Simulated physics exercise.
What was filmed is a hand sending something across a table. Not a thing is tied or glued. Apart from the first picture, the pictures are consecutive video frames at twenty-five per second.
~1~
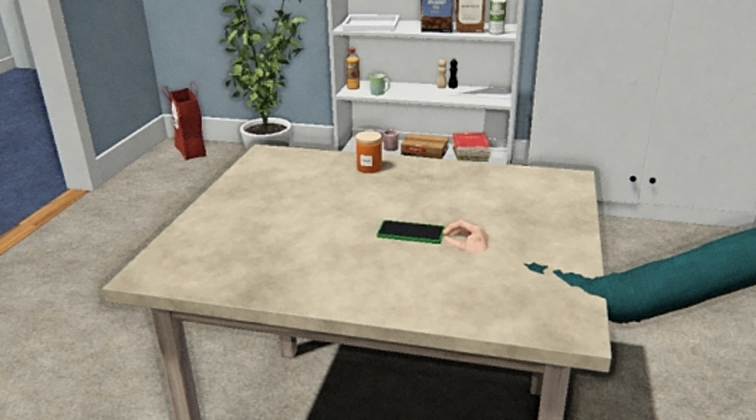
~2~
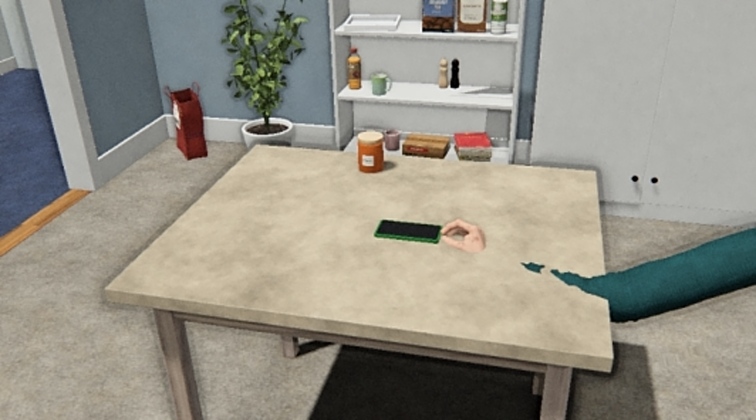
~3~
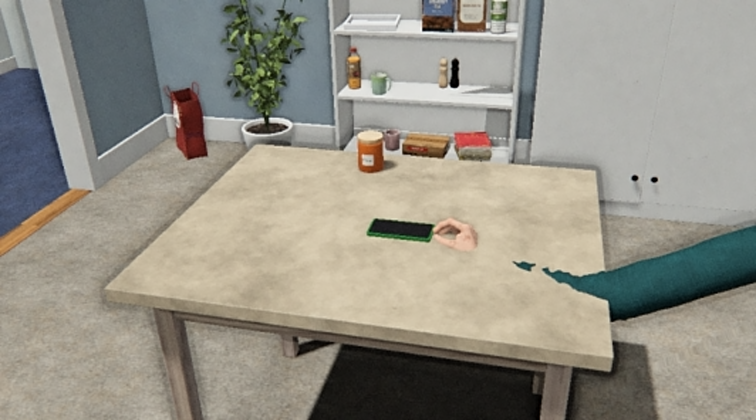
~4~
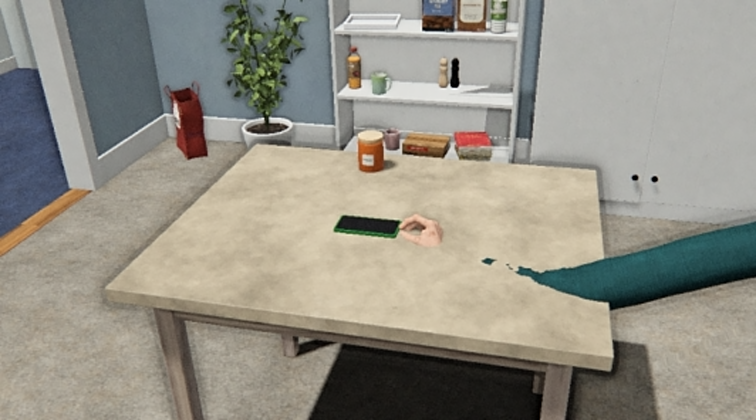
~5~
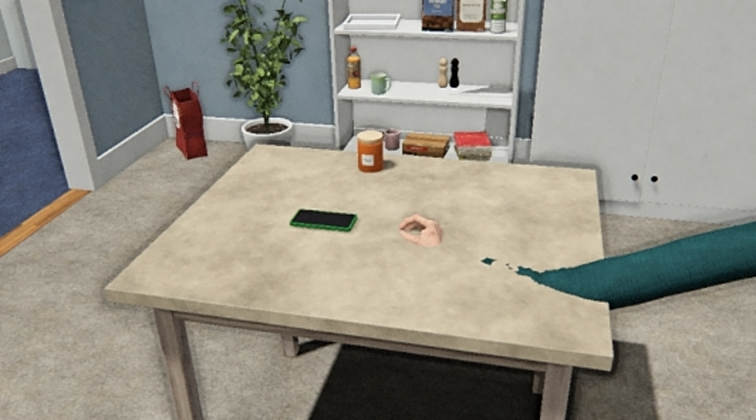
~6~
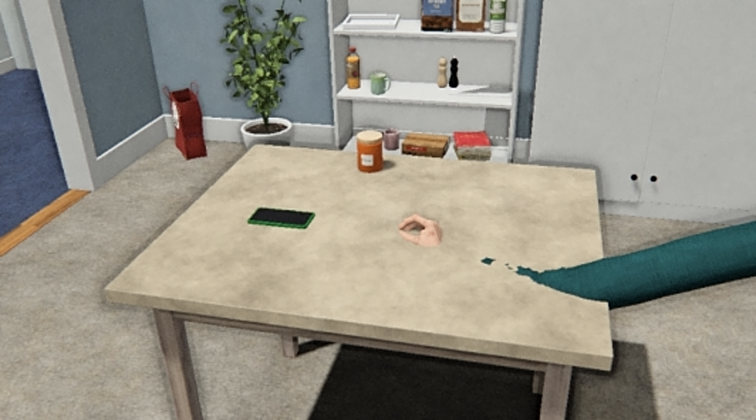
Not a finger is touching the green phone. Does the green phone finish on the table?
No, it finishes off the table.
Then, 0.20 s later than the last frame, green phone now off the table.
Then, 0.40 s later than the last frame, things are still on the move.
Then, 0.60 s later than the last frame, as before.
When it is over, off the table, green phone.
